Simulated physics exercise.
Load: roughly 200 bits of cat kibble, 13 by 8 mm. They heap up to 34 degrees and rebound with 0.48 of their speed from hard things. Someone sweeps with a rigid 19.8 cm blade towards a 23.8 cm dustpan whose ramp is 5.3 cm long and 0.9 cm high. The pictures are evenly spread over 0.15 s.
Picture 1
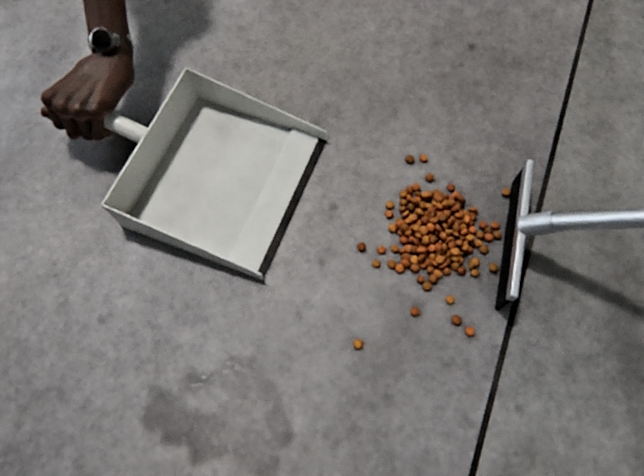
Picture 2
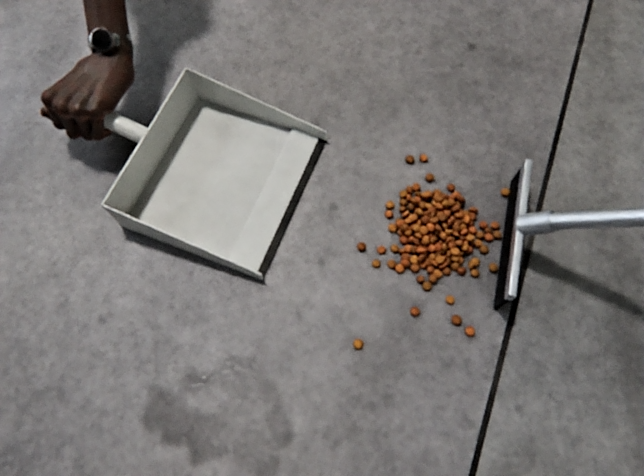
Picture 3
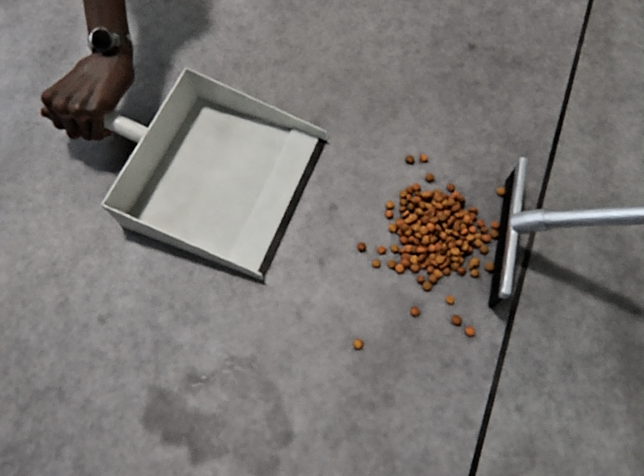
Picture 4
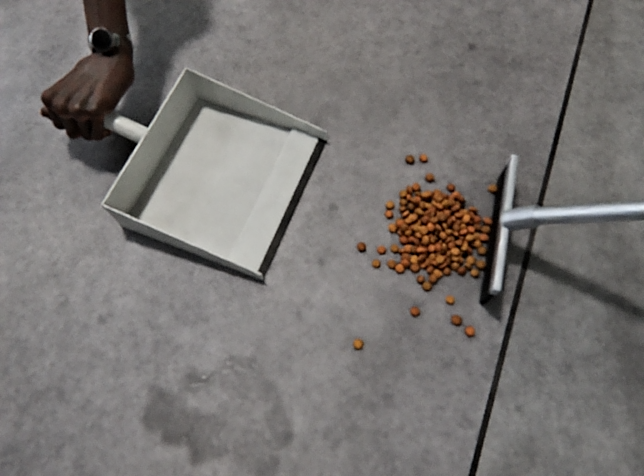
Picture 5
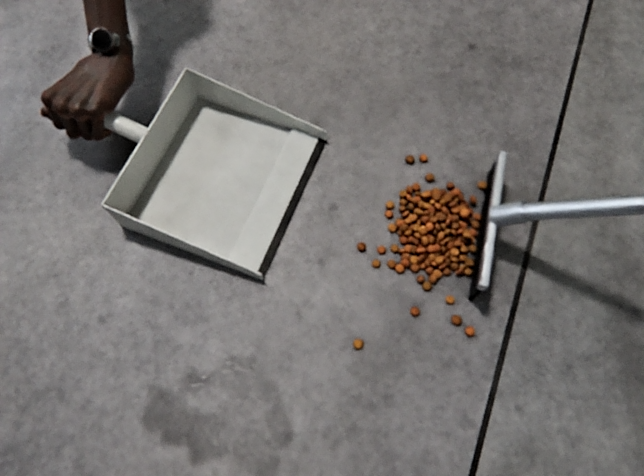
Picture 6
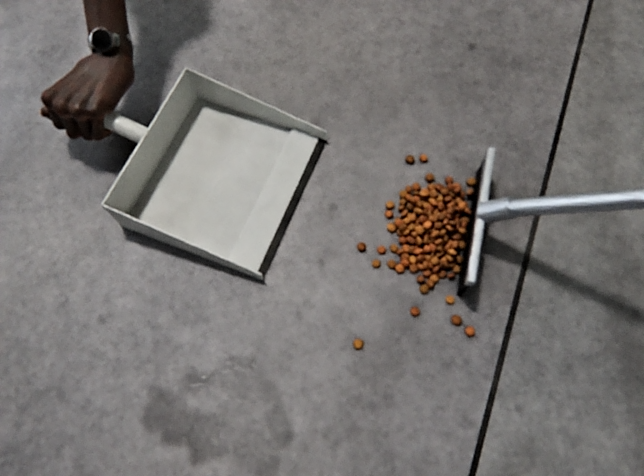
The clip opens on a hand with a wristwatch holding a pale dustpan on a grey floor, with a pile of small orange-brown pieces of kibble and a long-handled blade to its right. The blade edges slowly left, meets the pile's right side and presses those pieces closer together, while the dustpan stays still.
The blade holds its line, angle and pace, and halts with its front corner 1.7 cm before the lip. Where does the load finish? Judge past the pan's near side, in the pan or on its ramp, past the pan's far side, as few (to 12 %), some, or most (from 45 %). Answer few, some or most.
Past the pan's near side: Few; in the pan or on its ramp: Some; past the pan's far side: Few.
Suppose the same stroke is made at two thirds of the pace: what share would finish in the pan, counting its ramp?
In that case some 35 per cent.
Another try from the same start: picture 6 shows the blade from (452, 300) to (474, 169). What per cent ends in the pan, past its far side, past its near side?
Pan 45, far 5, near 10.
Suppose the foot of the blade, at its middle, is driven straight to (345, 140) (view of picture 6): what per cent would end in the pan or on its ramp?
About 15 per cent.
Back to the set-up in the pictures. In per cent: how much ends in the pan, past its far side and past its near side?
Near side 0; pan 40; far side 5.
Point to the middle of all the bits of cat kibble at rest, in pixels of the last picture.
Near (304, 190).
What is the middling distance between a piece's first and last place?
Some 20 cm.
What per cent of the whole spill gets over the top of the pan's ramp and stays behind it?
About 5 per cent.
Then, 0.19 s after the last picture, middle of the blade 13 cm from the lip; 0 % over the lip, far side 5 %, near side 0 %.
Then, 0.32 s after the last picture, middle of the blade 6 cm from the lip; 0 % over the lip, far side 5 %, near side 0 %.
Then, 0.58 s after the last picture, middle of the blade 3 cm from the lip; 40 % over the lip, far side 5 %, near side 0 %.
In the end, near side 0 %, pan 40 %, far side 5 %, in front of the lip or behind the blade 55 %.
